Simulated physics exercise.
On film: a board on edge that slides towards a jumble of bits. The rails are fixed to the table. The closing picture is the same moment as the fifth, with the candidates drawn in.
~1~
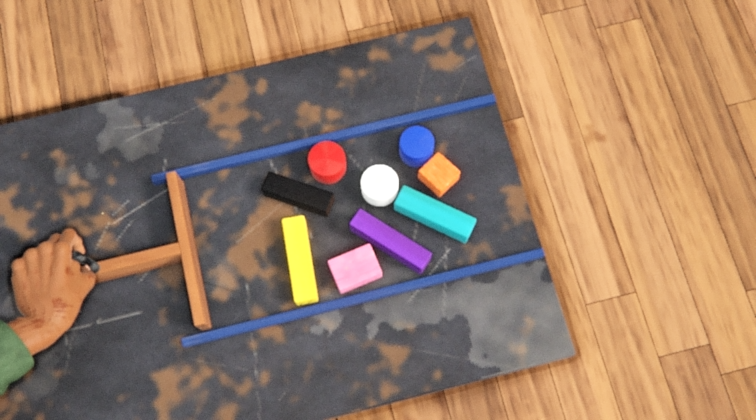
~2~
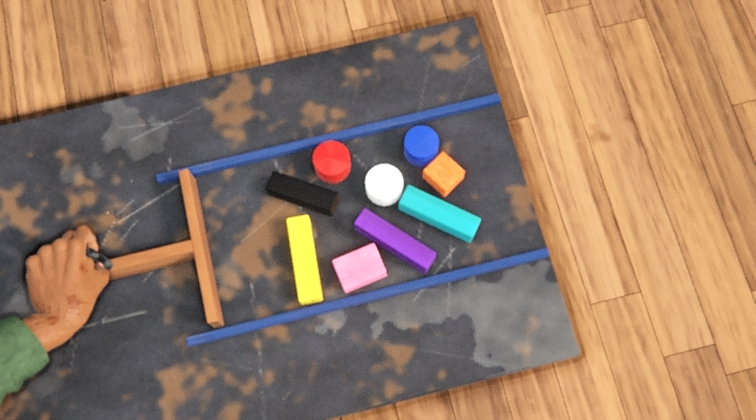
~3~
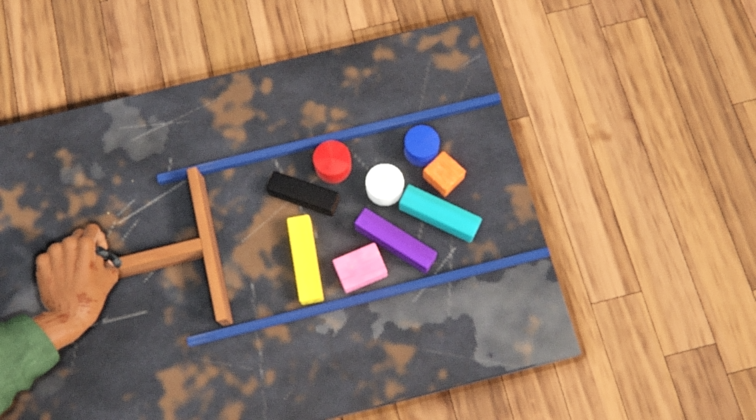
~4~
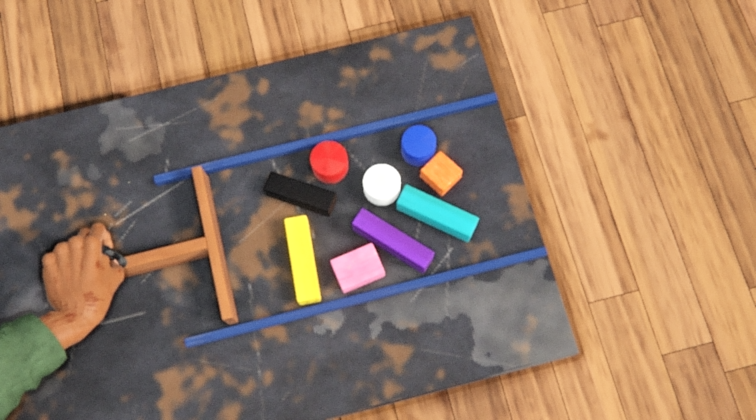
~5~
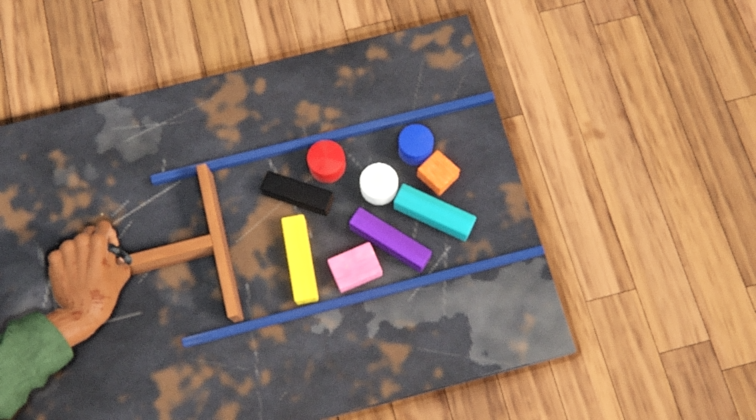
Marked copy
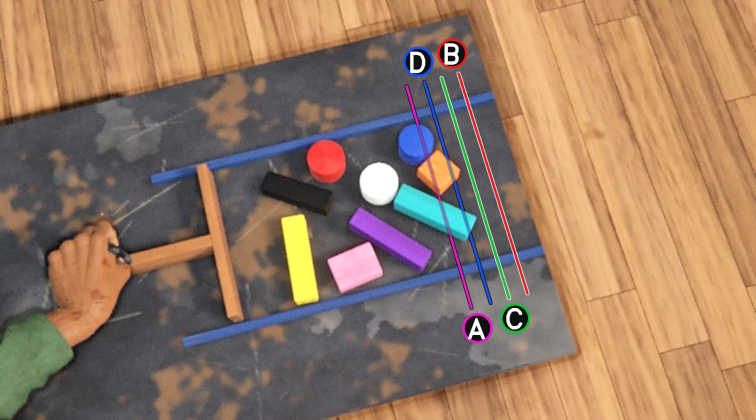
At first, a hand grips a wooden T-shaped pusher at the left of a dark, mottled surface, facing a scattered group of colourful blocks and round pieces between two blue strips. The hand then slides the pusher slightly right, narrowing the gap, while the pieces stay in their arrangement, untouched.
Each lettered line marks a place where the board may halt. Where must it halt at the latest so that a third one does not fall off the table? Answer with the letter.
At A, and not beyond.
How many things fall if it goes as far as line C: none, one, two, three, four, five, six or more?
By then, five.
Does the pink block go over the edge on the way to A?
No.
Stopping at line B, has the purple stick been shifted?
Yes.
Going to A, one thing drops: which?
The orange block goes over.
On the copy, A at (438, 193); B at (492, 179); C at (474, 184); D at (456, 188).
On A. First, board (296, 218); red tin (330, 160); pink block (360, 267).
Then, board (374, 199); orange block (464, 169); turquoise stick (467, 204).
Finally, board (435, 183); orange block over the edge; turquoise stick (525, 190); one fallen.
By contrast, B drops seven; C drops five; D drops four.
